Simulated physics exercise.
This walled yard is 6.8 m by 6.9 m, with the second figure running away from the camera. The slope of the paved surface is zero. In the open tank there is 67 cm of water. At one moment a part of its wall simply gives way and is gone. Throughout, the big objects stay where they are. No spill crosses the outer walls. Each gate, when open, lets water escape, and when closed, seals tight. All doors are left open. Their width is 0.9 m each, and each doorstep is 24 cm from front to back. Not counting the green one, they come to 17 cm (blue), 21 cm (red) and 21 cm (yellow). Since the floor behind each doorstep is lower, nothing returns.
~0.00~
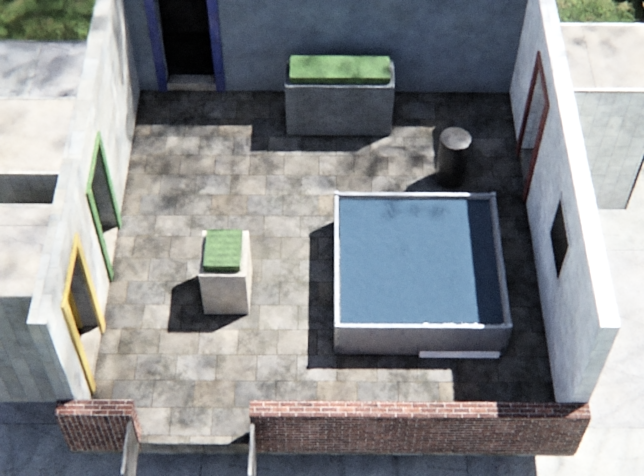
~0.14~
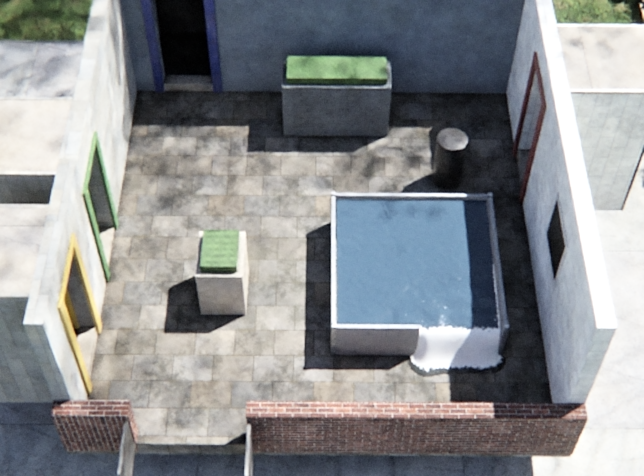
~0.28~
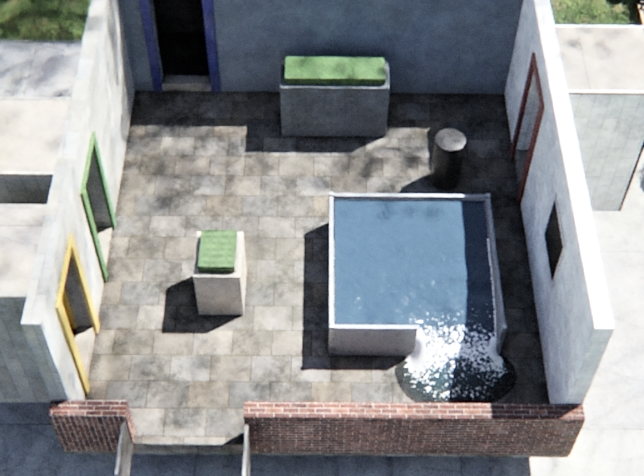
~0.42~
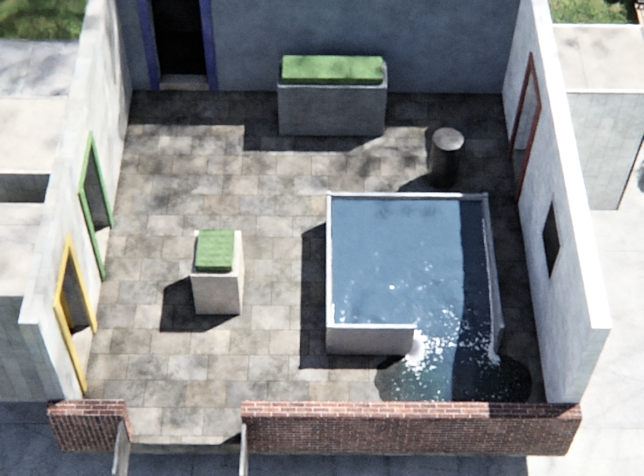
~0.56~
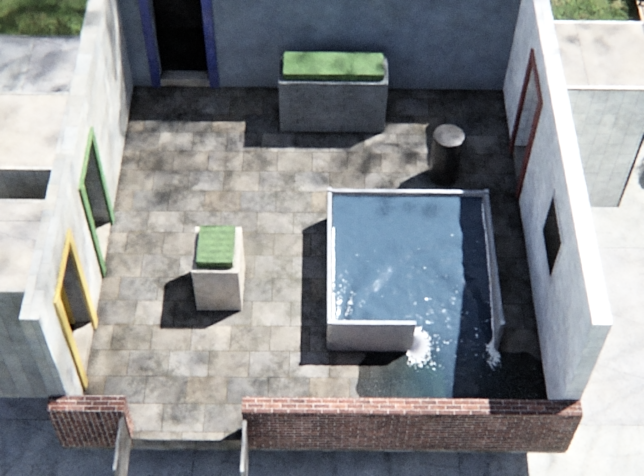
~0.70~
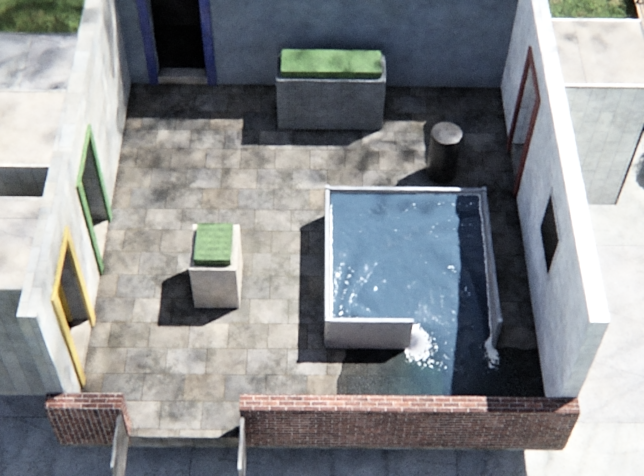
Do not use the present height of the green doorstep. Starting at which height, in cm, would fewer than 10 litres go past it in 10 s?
Starting at roughly 6 cm.
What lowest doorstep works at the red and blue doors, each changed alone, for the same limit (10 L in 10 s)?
You'd want some 7.5 cm at red and some 11.5 cm at blue.
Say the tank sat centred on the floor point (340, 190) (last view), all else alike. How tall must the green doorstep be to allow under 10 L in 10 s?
5.5 cm or thereabouts.
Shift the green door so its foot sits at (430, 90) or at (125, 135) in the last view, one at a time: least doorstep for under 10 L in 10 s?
About 16 cm, then about 10.0 cm.
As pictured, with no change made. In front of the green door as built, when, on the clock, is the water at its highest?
Peak: Close to 7.0 s.
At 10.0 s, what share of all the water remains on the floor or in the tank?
Something near 94 out of a hundred parts.
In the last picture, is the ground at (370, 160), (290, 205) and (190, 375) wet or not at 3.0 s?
First bone-dry, second bone-dry, third wet through.
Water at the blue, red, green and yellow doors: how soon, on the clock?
It gets to blue after 5.5 s, red after 2.6 s, green after 3.6 s and yellow after 2.6 s.
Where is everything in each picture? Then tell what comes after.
In the first frame, still water, 67 cm deep, in the open tank at (419, 260); the green door at (104, 212) is dry.
In the second frame, the front is at (427, 372), 0.3 m from the gap at (458, 343); 0.3 m2 of floor is wet, 67 cm left at the back.
In the third frame, the gap is at (456, 345), the front 0.8 m out at (426, 401); the back of the open tank holds 67 cm.
In the fourth frame, the gap is at (453, 346), the front 1.3 m out at a hidden place; the back of the open tank holds 67 cm.
In the fifth frame, the front is at a hidden place, 1.4 m from the gap at (454, 342); 2.9 m2 of floor is wet, 67 cm left at the back.
In the sixth frame, water pours out at (451, 339) and has run 1.6 m, to a hidden place; about 9 cm deep outside, 66 cm at the back; 4.7 m in a straight line remain to the green door at (95, 205).
After 1.4 s water covers 10 % of the floor, deepest (67 cm) near (541, 425); it has not reached the green door.
After 3.0 s water covers 40 % of the floor, deepest (42 cm) near (528, 425); it has not reached the green door.
After 10.0 s water covers 95 % of the floor, deepest (17 cm) near (289, 87); 6 cm at the green door, 0 litres in over its 9 cm doorstep.
At the green door as built, the water arrived by 3.6 s and peaked near 9 cm at 7.0 s.
With a doorstep of 5.5 cm, 15 litres would have come in within the 10 s; with 7.5 cm, 3 litres. So under 10 litres takes about 6 cm.
